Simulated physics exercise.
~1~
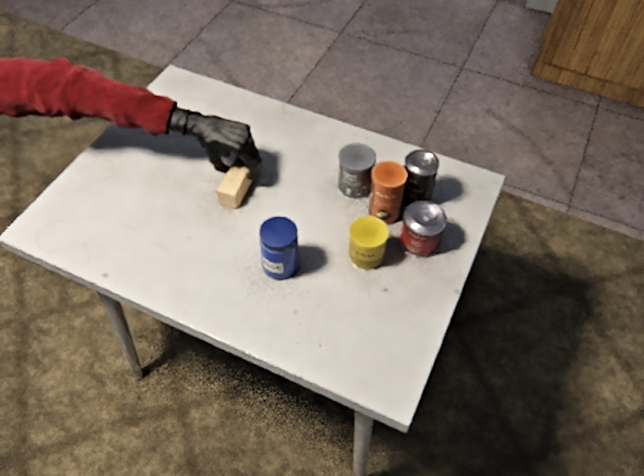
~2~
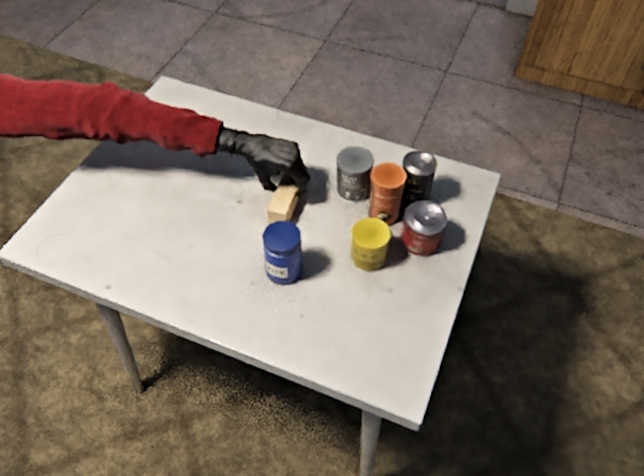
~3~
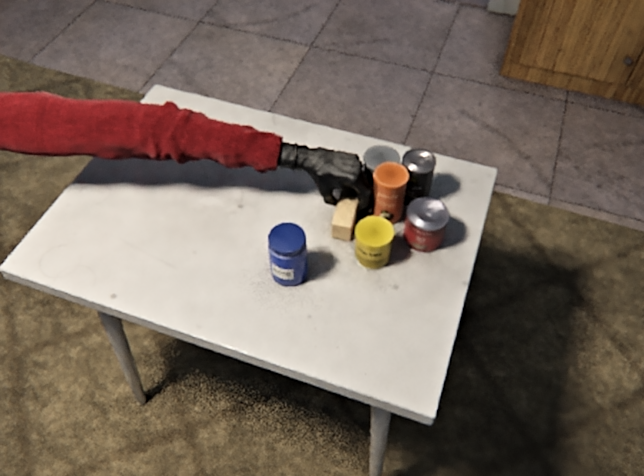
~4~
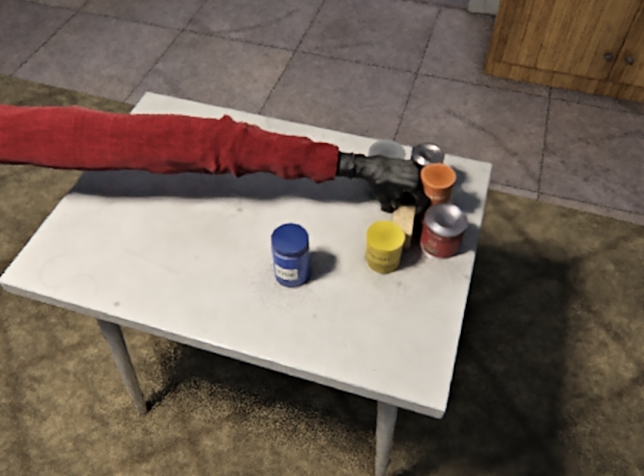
The clip opens on a white table where a black-gloved hand in a red sleeve holds a small wooden block, with a blue jar nearby and five tins grouped toward the right. The hand slides the block rightward, passing behind the blue jar without touching it. It reaches the cluster and the grey tin shifts right. Pushing on, the block moves the orange tin to the right, and the red, black and yellow tins shift too. By the end, the tins stand upright, crowded near the table's right edge, while the blue jar remains in its place.
